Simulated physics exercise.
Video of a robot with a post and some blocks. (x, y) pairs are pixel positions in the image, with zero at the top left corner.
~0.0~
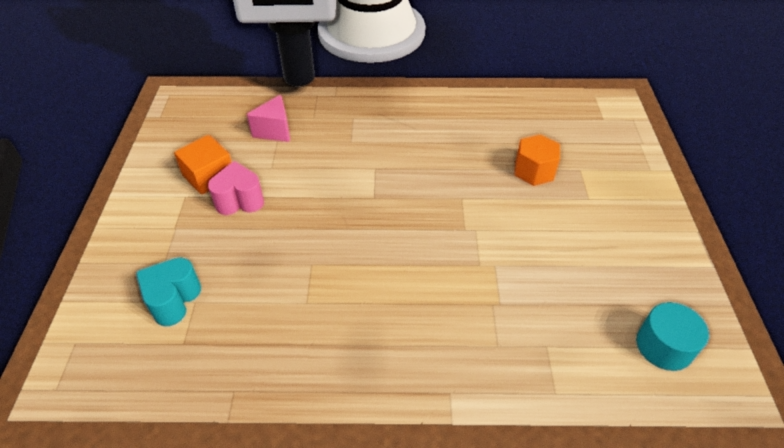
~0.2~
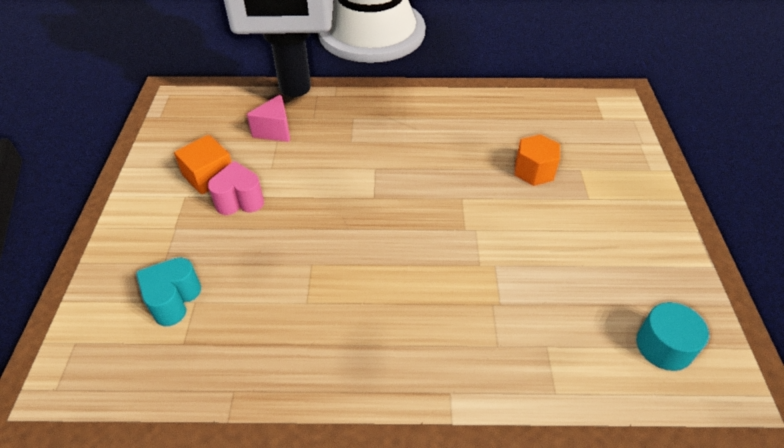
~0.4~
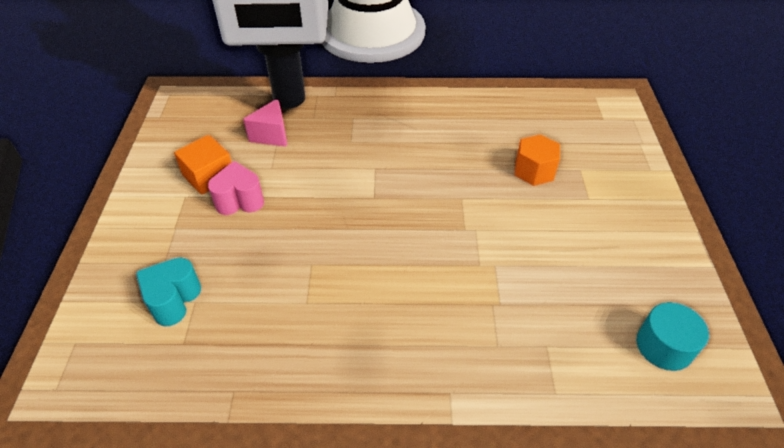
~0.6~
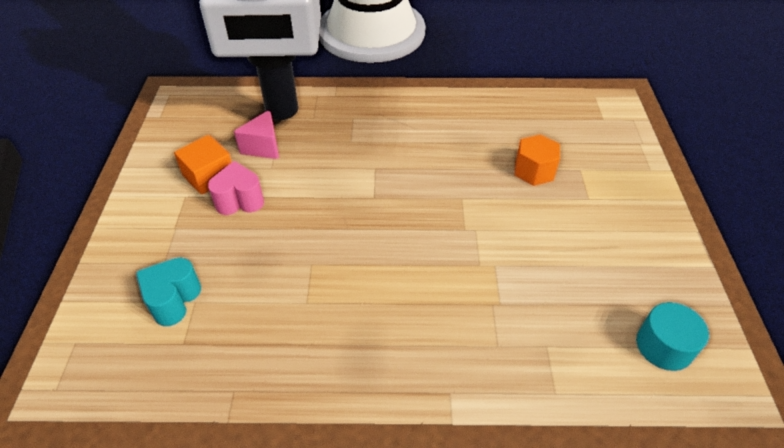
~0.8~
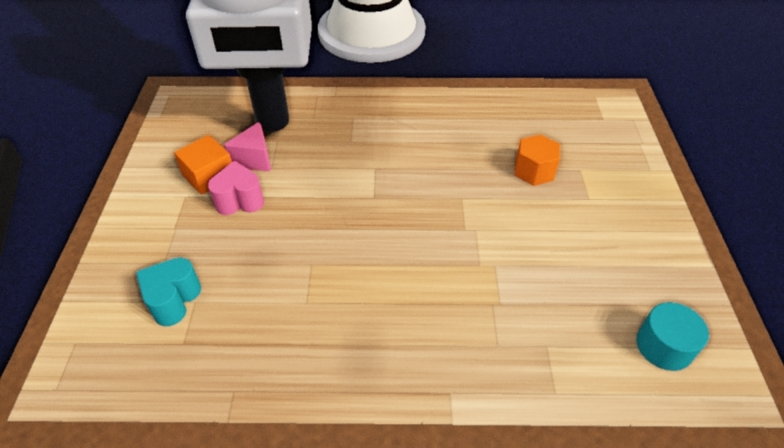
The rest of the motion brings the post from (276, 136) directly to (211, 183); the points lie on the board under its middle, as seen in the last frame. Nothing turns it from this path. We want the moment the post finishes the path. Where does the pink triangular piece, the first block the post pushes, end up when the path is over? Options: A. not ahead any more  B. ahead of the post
Option B.
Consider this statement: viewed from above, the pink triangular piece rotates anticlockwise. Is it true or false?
This is true.
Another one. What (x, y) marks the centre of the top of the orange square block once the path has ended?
Its top face will be centred at roughly (157, 177).
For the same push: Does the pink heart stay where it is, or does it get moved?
It is carried off its spot.
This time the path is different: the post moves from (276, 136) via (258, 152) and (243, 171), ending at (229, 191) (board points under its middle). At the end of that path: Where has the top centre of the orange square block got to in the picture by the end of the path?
About (175, 167).
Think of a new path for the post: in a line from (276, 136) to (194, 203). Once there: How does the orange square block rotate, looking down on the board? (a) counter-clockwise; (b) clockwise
Option b.
The first path, step by step. Halfway along, post (240, 145); orange square block (192, 160), turned 25° clockwise; pink heart (235, 182); pink triangular piece (228, 158), turned 55° anticlockwise.
At the end, post (206, 170); orange square block (157, 177), turned 45° clockwise; pink heart (236, 186); pink triangular piece (199, 184), turned 70° anticlockwise.
